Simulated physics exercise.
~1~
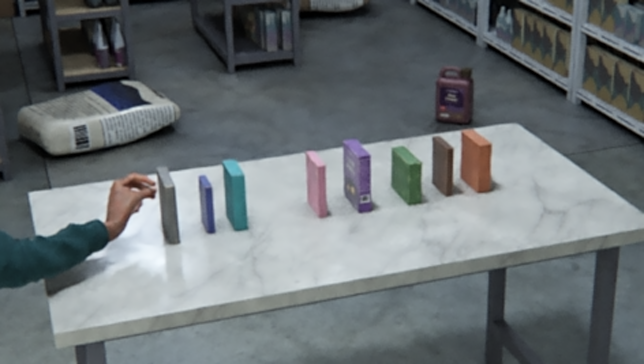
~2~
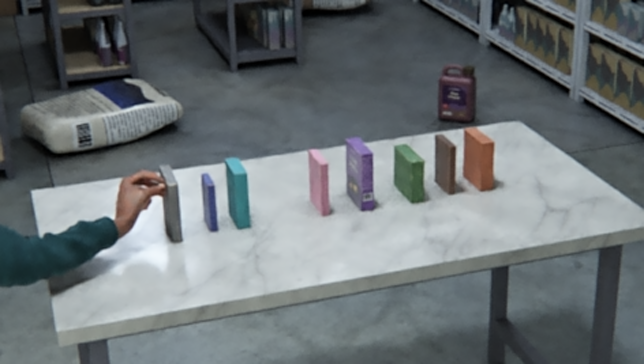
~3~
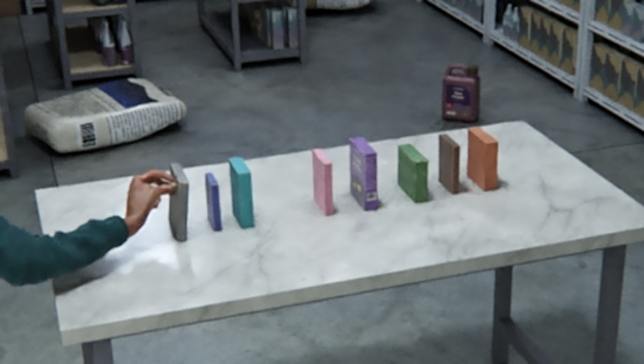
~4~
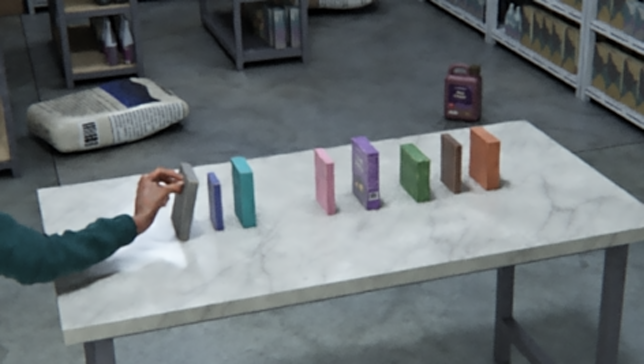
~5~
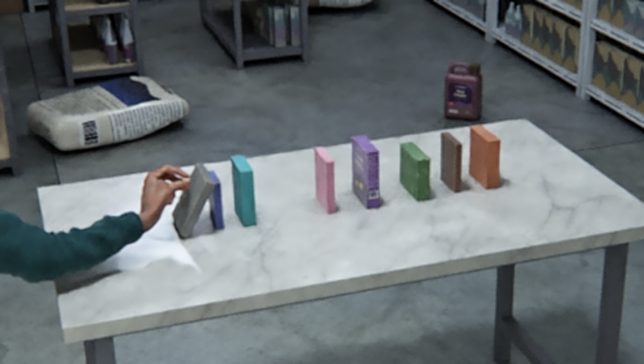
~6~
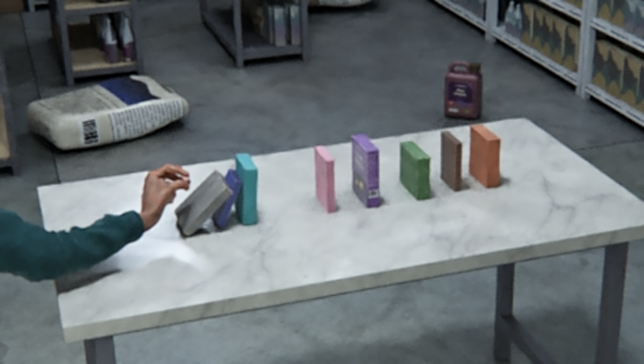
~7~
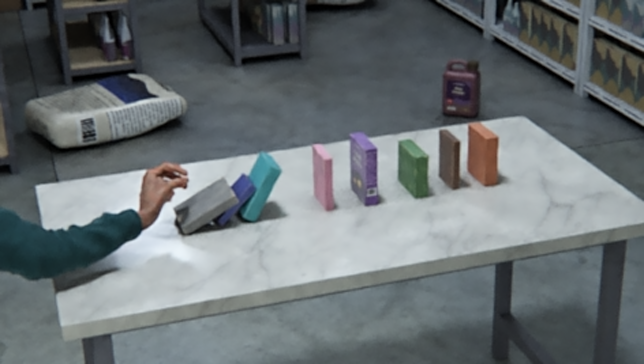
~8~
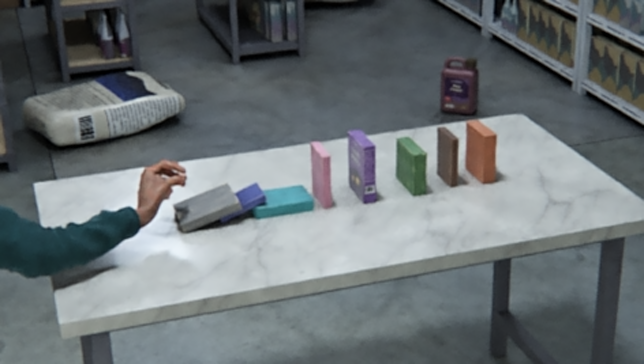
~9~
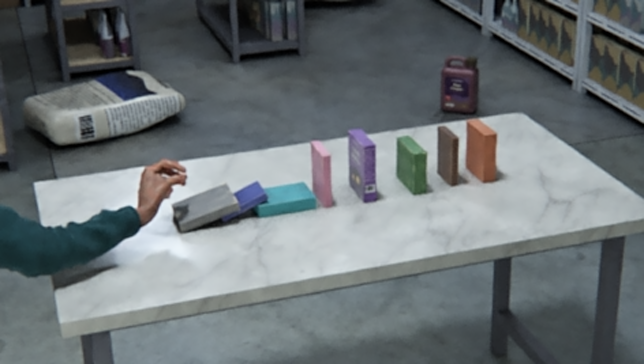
Hand tipping a grey block rightward on a marble table, toppling blue and turquoise blocks while the pink and others stay upright.
